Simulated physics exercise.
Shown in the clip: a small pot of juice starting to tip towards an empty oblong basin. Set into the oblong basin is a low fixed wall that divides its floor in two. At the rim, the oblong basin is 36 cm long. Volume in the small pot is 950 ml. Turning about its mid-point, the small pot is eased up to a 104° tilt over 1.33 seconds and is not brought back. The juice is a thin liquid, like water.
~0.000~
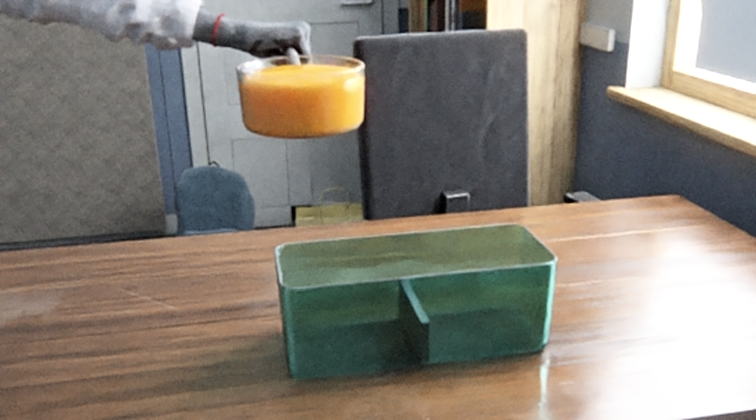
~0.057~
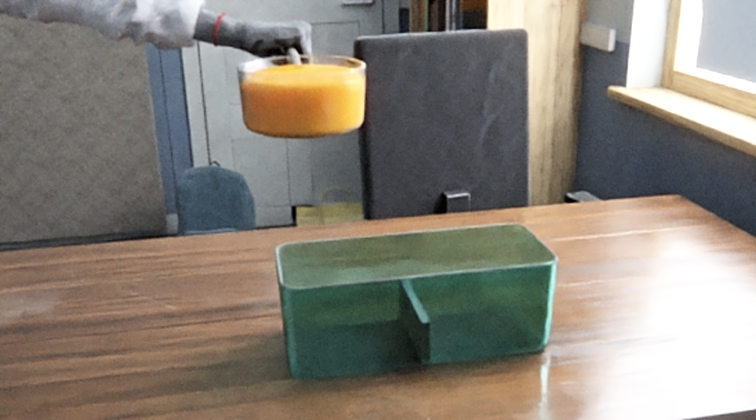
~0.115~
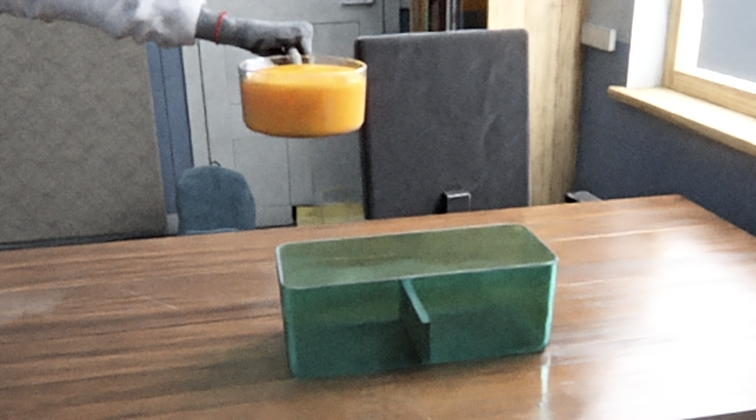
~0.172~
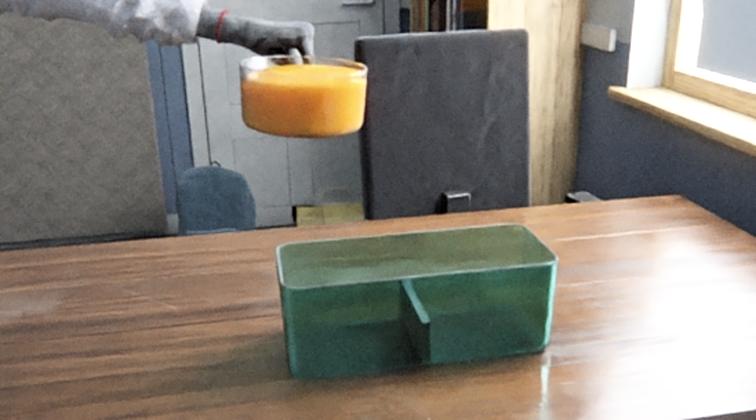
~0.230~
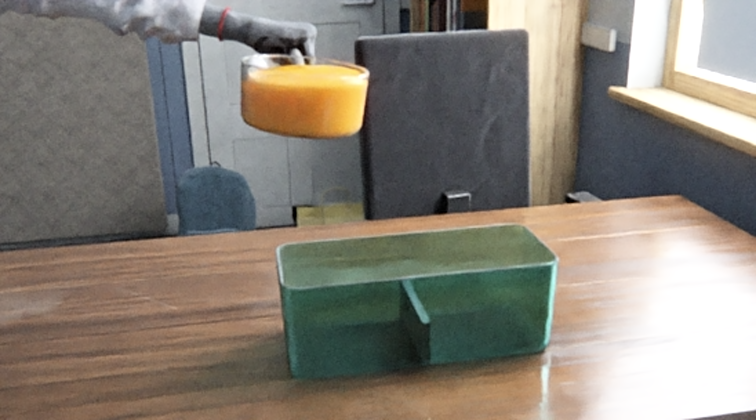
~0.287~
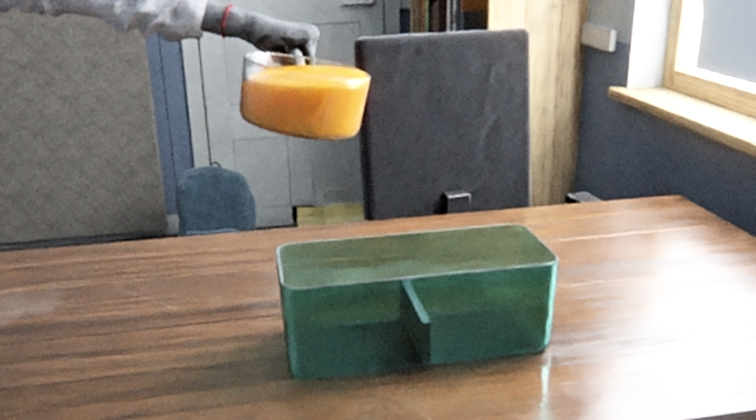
A gloved hand held a small clear pot of orange juice above a wooden table, behind an empty green divided basin, and after staying level at first, the pot tilted slightly to the right.
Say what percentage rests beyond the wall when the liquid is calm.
Roughly 71 per cent rests beyond the wall.
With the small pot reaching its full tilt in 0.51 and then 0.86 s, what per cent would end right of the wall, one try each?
55 per cent first, 70 per cent second.
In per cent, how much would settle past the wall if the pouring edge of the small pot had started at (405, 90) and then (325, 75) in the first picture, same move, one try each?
In order, 95 and 30 per cent.
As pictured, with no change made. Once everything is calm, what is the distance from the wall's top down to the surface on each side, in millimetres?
Close to 48 mm left and close to 30 mm right.
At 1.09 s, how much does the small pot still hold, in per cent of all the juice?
I'd say some 10 per cent remains.
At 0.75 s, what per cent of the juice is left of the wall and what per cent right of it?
Left roughly 2, right roughly 10.
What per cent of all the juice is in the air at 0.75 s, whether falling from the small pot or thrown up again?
Near 36 per cent at that time.
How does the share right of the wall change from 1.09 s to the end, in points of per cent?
It goes higher by about 3 %.
After 0.75 s the tilt is 62° and 52 per cent is still to pour, 2 is left of the wall and 9 right of it.
After 1.09 s the tilt is 96° and 9 per cent is still to pour, 8 is left of the wall and 68 right of it.
After 1.44 s the tilt is 104° and 0 per cent is still to pour, 26 is left of the wall and 71 right of it.
After 1.83 s the tilt is 104° and 0 per cent is still to pour, 27 is left of the wall and 71 right of it.
In the end 27 per cent lies left of the wall, 71 right of it and 1 outside.
